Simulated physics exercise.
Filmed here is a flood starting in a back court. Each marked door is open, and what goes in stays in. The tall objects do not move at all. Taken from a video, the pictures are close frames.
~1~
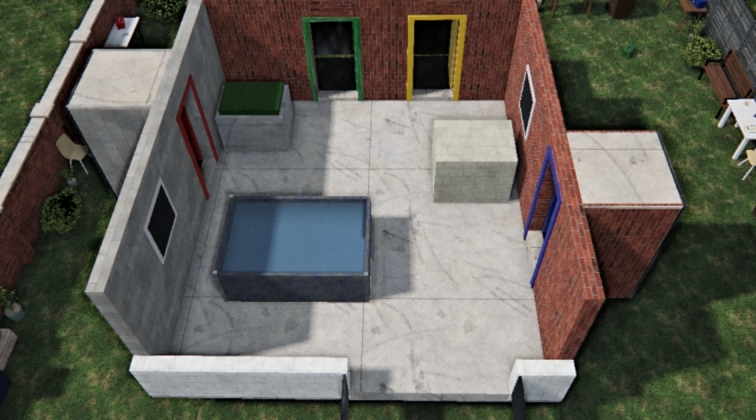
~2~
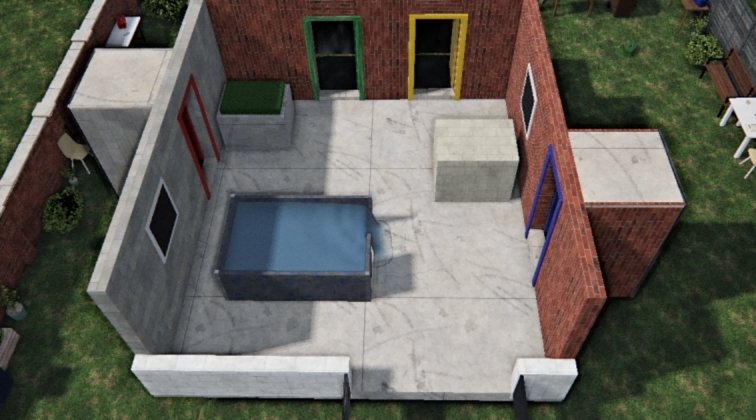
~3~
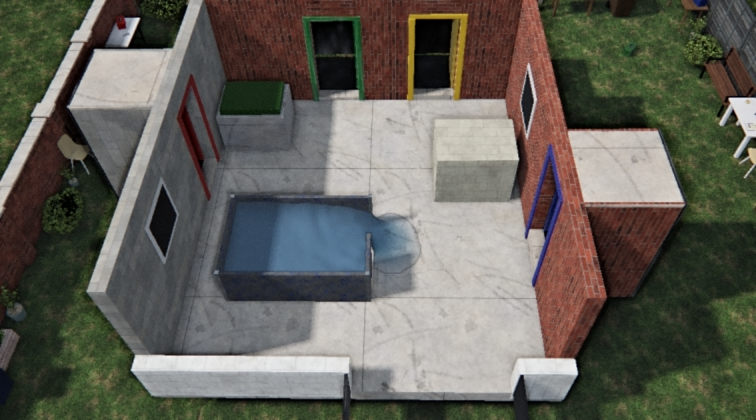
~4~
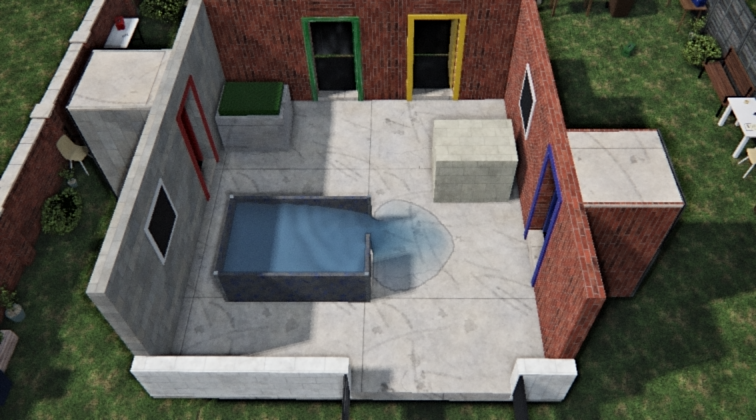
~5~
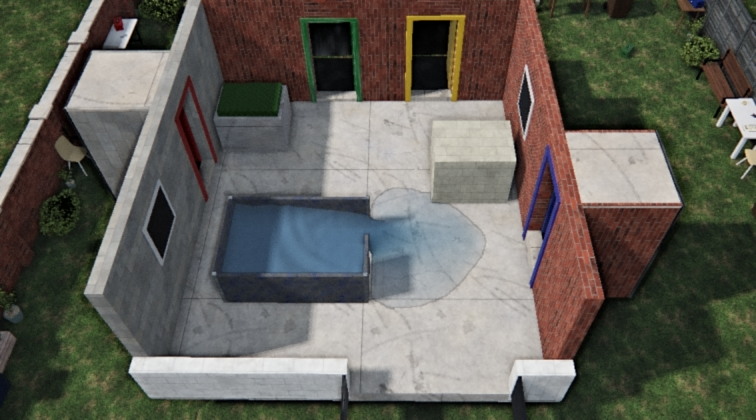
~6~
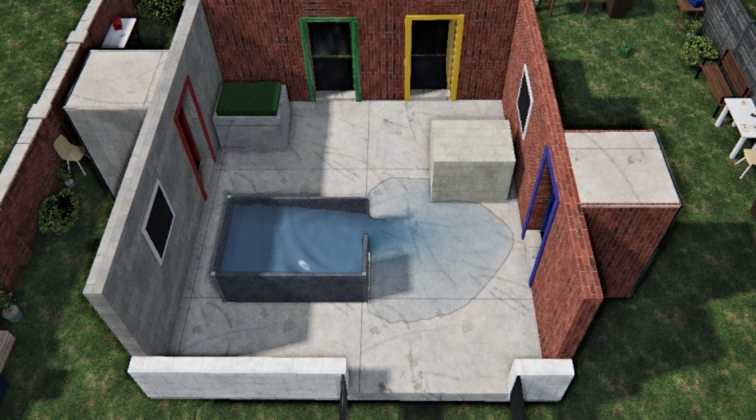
Water pours from a gap in the right side of a dark rectangular tank in a walled court, then spreads rightward across the pale paved floor in a widening, rounded sheet, reaching past the pale block toward the blue-framed doorway.
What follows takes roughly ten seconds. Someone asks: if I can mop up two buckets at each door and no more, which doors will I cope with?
The green door: You will cope; the yellow door: You will cope; the red door: You will cope; the blue door: You will cope.
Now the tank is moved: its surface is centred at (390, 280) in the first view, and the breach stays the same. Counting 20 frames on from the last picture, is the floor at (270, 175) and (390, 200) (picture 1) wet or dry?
Unflooded and submerged.
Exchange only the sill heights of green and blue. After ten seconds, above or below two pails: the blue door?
My take: The blue door gets past it.
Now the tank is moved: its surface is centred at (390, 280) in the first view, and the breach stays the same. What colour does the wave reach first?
Answer: The blue one.
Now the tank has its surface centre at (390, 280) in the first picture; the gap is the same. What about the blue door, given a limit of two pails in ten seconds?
Result, blue door: Ends up above.
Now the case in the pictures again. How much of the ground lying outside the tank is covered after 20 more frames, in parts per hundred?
I'd estimate some 45 per cent.
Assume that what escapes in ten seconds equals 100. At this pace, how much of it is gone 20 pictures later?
Around 10 percent.
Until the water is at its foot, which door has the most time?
My answer: The red-painted one.
A moment on, water covers 25 % of the floor; the green door not reached, the yellow door not reached, the red door not reached, the blue door wet at the sill, nothing in.
Next, water covers 35 % of the floor; the green door not reached, the yellow door wet at the sill, nothing in, the red door not reached, the blue door wet at the sill, nothing in.
Then, water covers 45 % of the floor; the green door wet at the sill, nothing in, the yellow door under two buckets in, the red door not reached, the blue door under two buckets in.
Later, water covers 75 % of the floor; the green door wet at the sill, nothing in, the yellow door under two buckets in, the red door not reached, the blue door under two buckets in.
In the end, water covers 95 % of the floor; the green door wet at the sill, nothing in, the yellow door under two buckets in, the red door wet at the sill, nothing in, the blue door under two buckets in.
